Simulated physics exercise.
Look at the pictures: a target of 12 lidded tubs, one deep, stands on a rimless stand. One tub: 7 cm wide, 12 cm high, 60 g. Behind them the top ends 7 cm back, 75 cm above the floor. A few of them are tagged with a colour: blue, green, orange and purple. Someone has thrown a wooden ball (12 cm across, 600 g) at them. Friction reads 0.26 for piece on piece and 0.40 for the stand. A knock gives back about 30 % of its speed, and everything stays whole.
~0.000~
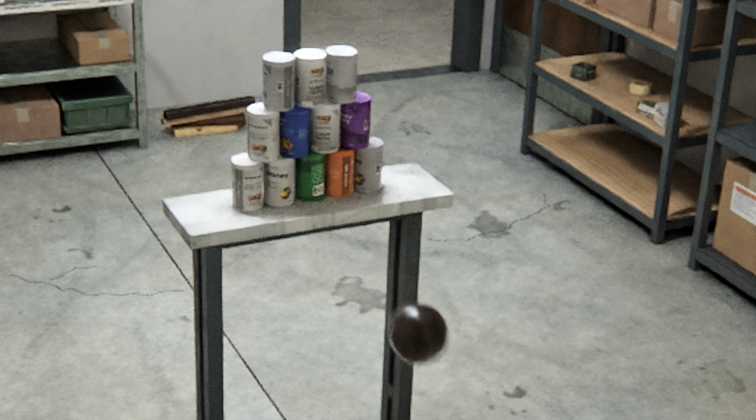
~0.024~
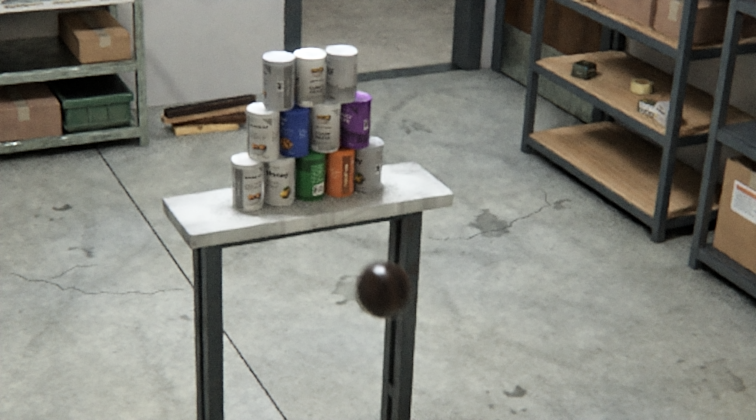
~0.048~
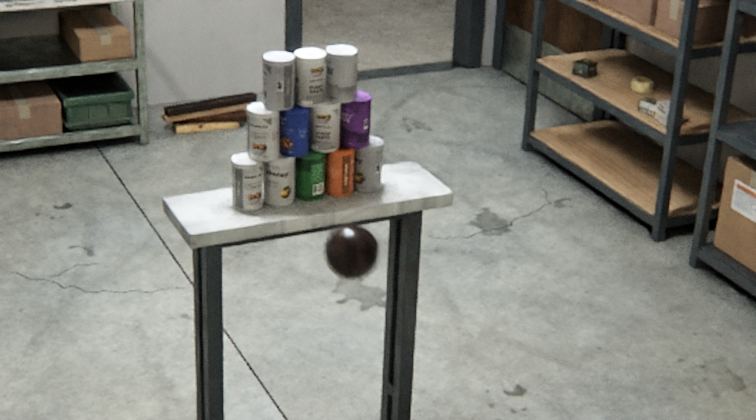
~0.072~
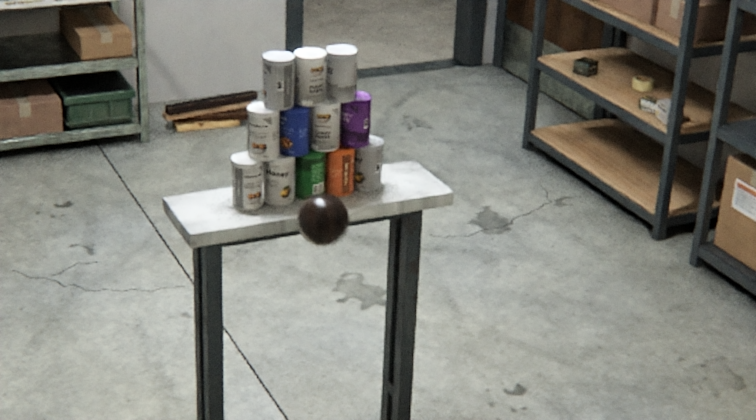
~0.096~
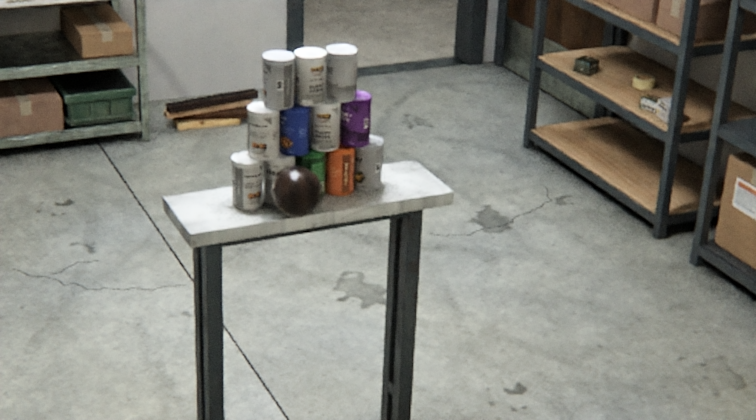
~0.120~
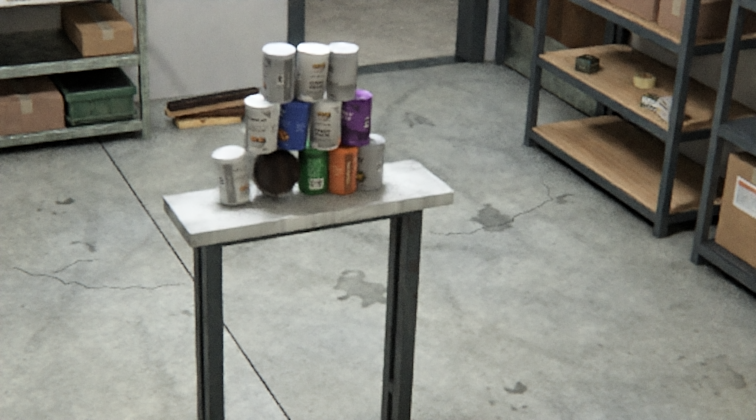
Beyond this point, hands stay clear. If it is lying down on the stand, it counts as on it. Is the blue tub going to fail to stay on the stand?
Yes, it ends up down.
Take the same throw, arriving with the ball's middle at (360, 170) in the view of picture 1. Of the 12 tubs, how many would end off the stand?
That would give 9.
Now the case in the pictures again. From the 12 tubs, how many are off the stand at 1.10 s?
Count at that time: 8.
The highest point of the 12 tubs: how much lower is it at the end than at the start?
12 cm.
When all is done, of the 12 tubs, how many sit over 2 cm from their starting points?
The number is 12.
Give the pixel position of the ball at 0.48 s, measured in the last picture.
Roughly (100, 146).
Around 0.48 s, ball still moving; 5 of the 12 tubs off the stand; blue tub tipped 42°, 27 cm lower; green tub tipped 4°, 48 cm lower.
Around 1.10 s, ball still moving; 8 of the 12 tubs off the stand; blue tub tipped 14°, 86 cm lower; green tub on its side.
Finally (1.7 s), ball rolling away; 9 of the 12 tubs off the stand; blue tub on its side; green tub on its side; purple tub displaced 24 mm. Seen by the last camera, middles, blue tub near (88, 264), green tub near (274, 186).
